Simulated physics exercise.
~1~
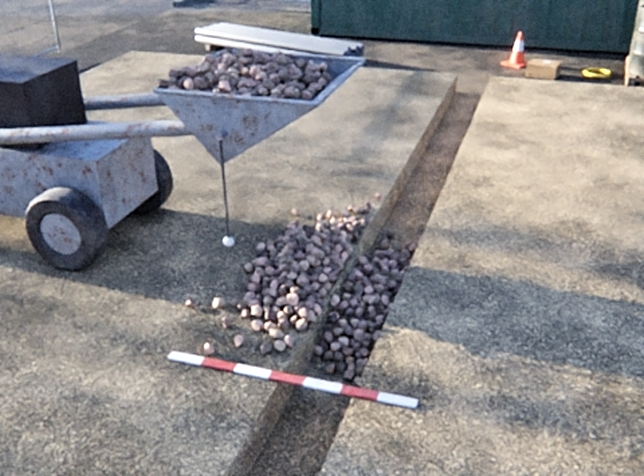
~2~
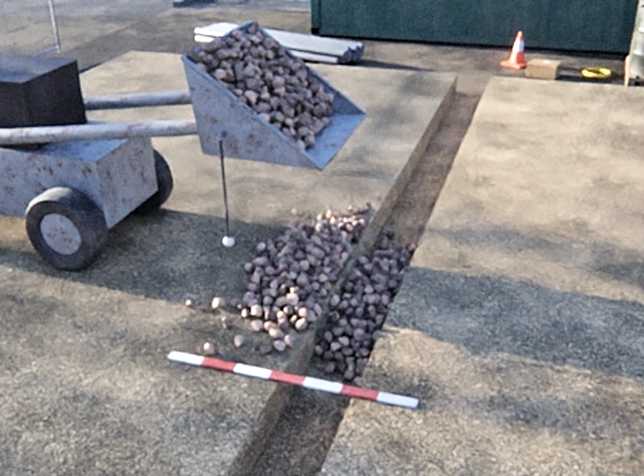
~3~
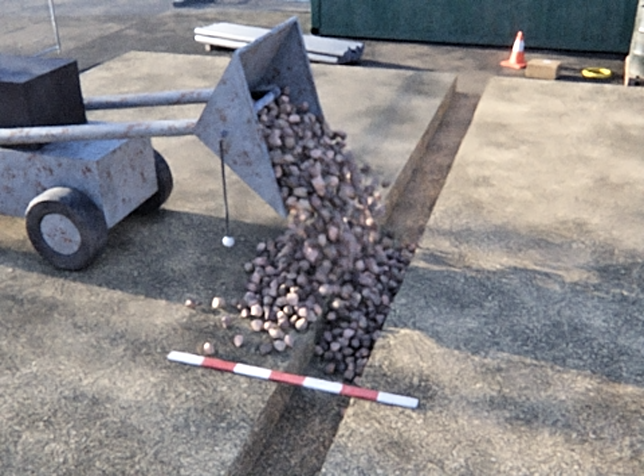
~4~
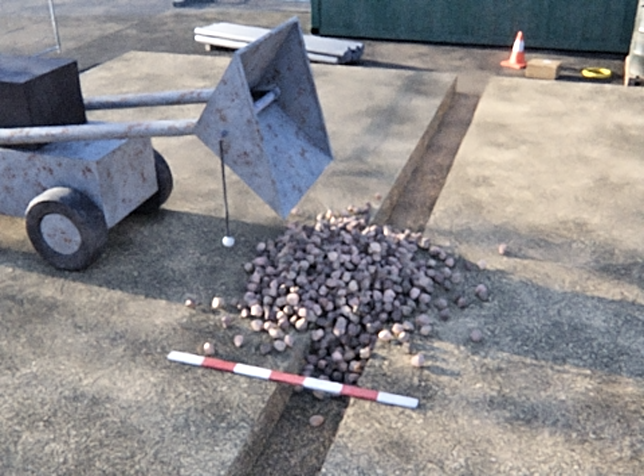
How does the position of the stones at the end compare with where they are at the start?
At the start the stones are split between the raised bucket and a heap at the left edge of the trench and inside it. By the end they are all on the ground, in a broader heap that reaches farther right across the trench, with a few scattered beyond it.
